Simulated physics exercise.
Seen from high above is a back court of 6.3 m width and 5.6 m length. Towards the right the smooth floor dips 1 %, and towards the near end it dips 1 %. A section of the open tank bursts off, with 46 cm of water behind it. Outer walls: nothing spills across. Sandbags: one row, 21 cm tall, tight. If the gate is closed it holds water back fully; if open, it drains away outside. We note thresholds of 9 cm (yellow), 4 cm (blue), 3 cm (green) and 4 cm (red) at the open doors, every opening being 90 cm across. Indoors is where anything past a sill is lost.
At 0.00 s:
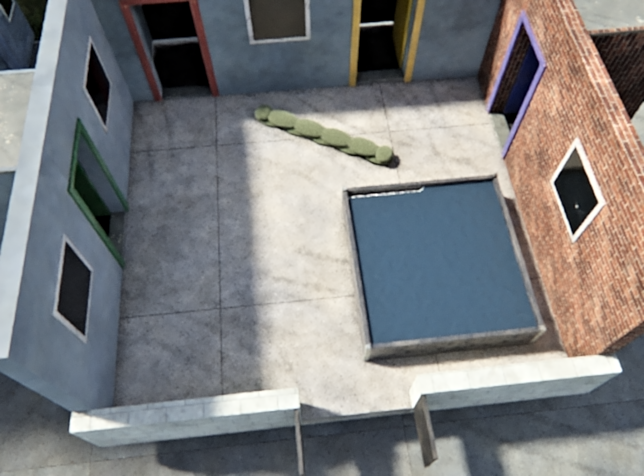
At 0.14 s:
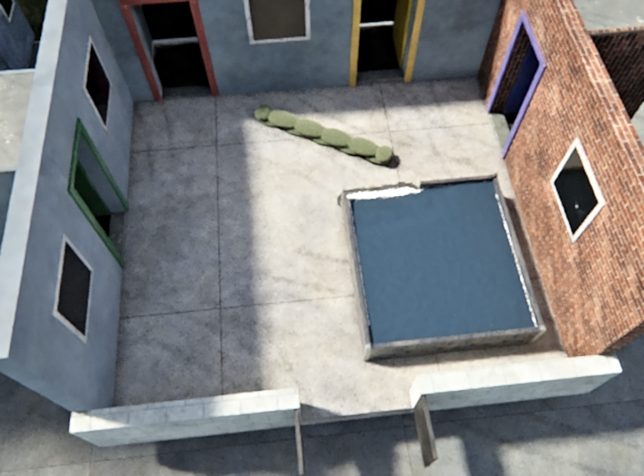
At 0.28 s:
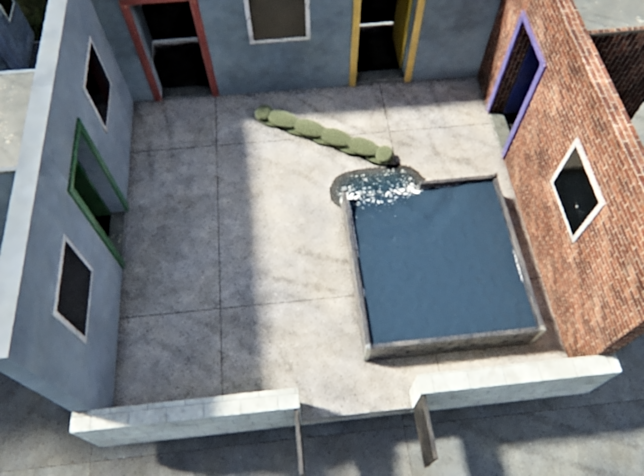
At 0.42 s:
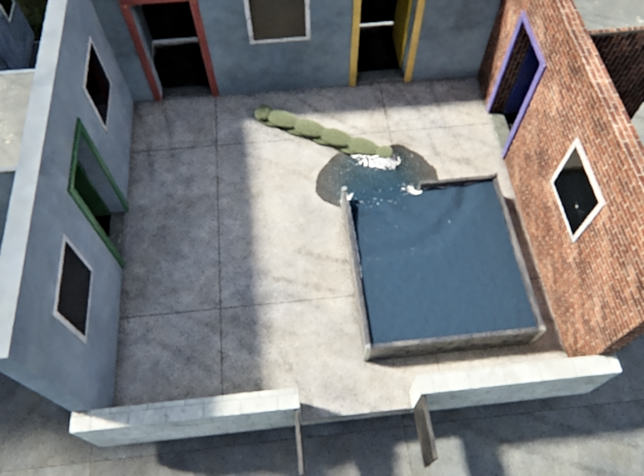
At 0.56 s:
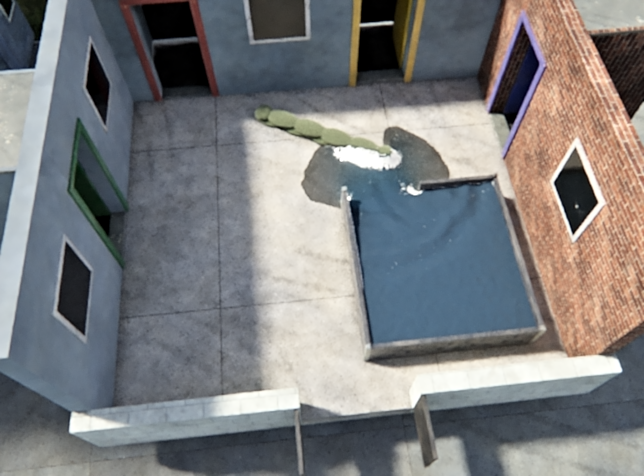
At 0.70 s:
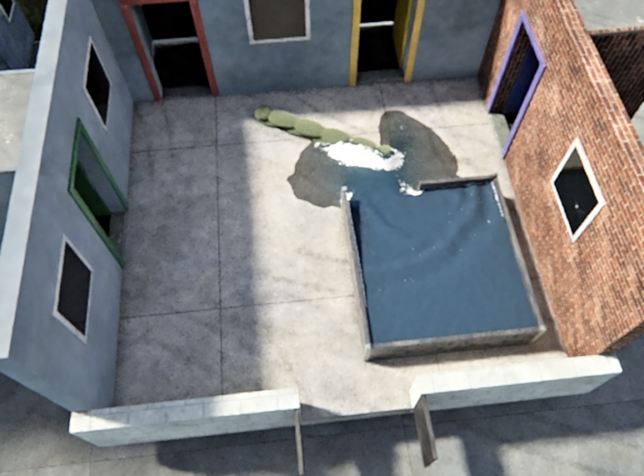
In this clip, seen from above, a square open tank of still water in a walled courtyard breaks open at its far side, and water pours out, foaming against a green segmented barrier and spreading left and right around it.
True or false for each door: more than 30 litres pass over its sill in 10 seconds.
Per door: The yellow door: False; the blue door: True; the green door: True; the red door: True.
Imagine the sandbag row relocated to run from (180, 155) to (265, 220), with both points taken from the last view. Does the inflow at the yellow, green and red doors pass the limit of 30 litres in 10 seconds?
Then the yellow door is too much, the green door is fine, and the red door is too much.
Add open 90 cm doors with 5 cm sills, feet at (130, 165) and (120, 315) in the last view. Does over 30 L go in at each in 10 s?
Taking them in order, the first gets enough and the second too little.
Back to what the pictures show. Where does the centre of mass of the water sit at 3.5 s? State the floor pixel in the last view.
I'd put it close to (378, 217).
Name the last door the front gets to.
Green.
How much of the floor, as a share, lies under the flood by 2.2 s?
Near 40 per cent is wet.
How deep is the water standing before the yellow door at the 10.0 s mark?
I'd put it at around 7.5 cm deep.
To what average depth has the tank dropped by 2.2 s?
About 32 cm.
After 1.4 s water covers 20 % of the floor and is deepest (32 cm) near (380, 173); yellow door 1 cm at the sill, 0 L in, blue door not reached, green door not reached, red door not reached.
After 2.2 s water covers 40 % of the floor and is deepest (32 cm) near (380, 173); yellow door 7 cm at the sill, 0 L in, blue door 7 cm at the sill, 5 L in, green door not reached, red door 2 cm at the sill, 0 L in.
After 3.5 s water covers 50 % of the floor and is deepest (24 cm) near (380, 173); yellow door 8 cm at the sill, 0 L in, blue door 12 cm at the sill, 41 L in, green door 8 cm at the sill, 3 L in, red door 8 cm at the sill, 4 L in.
After 6.0 s water covers 70 % of the floor and is deepest (18 cm) near (380, 173); yellow door 6 cm at the sill, 0 L in, blue door 10 cm at the sill, 114 L in, green door 6 cm at the sill, 36 L in, red door 8 cm at the sill, 47 L in.
After 10.0 s water covers 90 % of the floor and is deepest (12 cm) near (493, 155); yellow door 7 cm at the sill, 0 L in, blue door 12 cm at the sill, 194 L in, green door 4 cm at the sill, 58 L in, red door 5 cm at the sill, 72 L in.
